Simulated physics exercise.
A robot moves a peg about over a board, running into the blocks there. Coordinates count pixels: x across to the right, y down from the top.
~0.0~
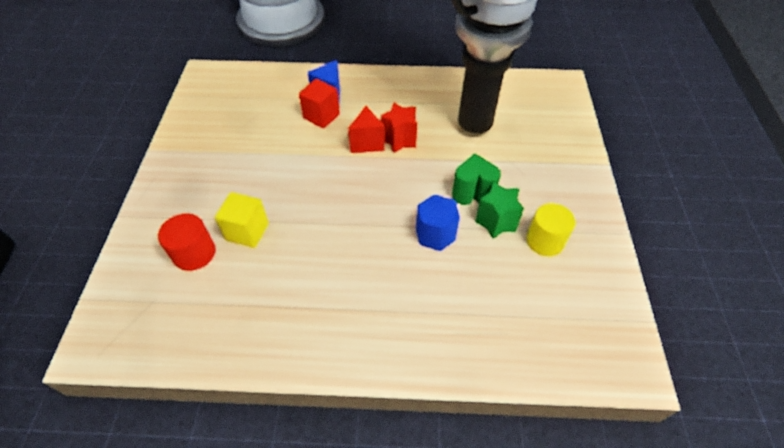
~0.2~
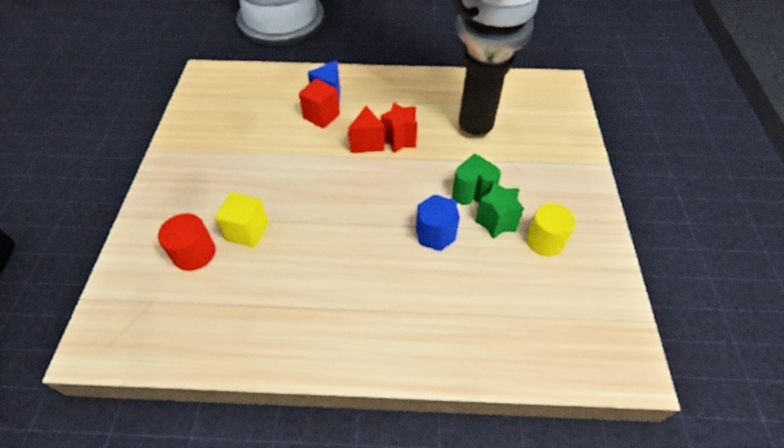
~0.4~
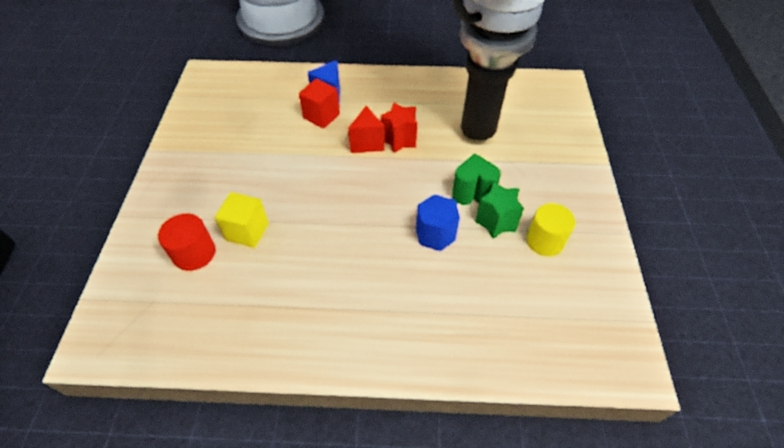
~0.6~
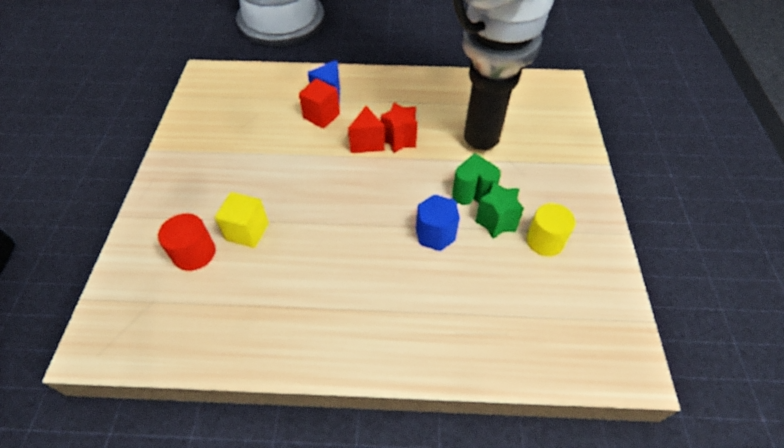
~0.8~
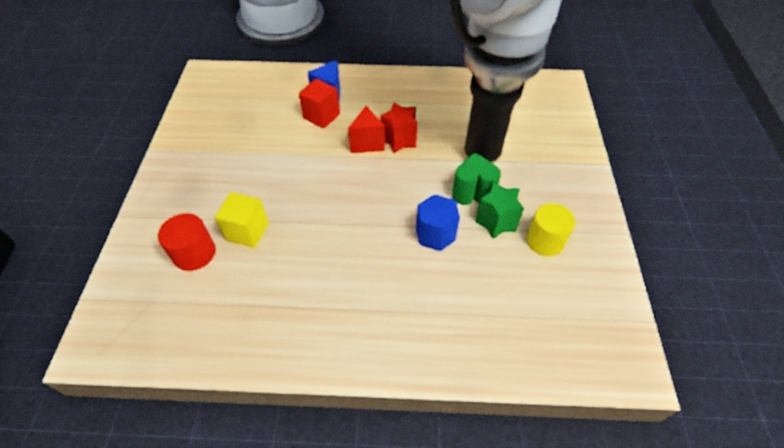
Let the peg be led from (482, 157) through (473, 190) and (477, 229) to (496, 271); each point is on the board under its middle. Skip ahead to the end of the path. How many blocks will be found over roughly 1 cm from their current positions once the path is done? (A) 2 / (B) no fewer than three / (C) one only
A (2)
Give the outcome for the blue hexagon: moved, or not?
At the end of the path, it will still be in place.
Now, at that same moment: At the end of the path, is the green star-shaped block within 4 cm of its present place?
My answer is no.
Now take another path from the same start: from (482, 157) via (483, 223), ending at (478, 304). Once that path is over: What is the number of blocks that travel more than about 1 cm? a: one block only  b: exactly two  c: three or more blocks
That would be c.
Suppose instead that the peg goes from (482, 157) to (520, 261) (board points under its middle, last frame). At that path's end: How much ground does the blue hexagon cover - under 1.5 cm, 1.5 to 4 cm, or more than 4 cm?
Net shift: Below 1.5 cm.
On the path given first. One third of the way, peg at (475, 185); green heart at (476, 196), turned 35° anticlockwise; green star-shaped block at (514, 215), turned 15° anticlockwise.
Two thirds of the way, peg at (479, 223); green heart at (479, 238), turned 30° anticlockwise; green star-shaped block at (526, 242), turned 80° anticlockwise.
At the end, peg at (498, 264); blue hexagon unmoved; green heart at (484, 282); green star-shaped block at (548, 260), turned 150° anticlockwise.
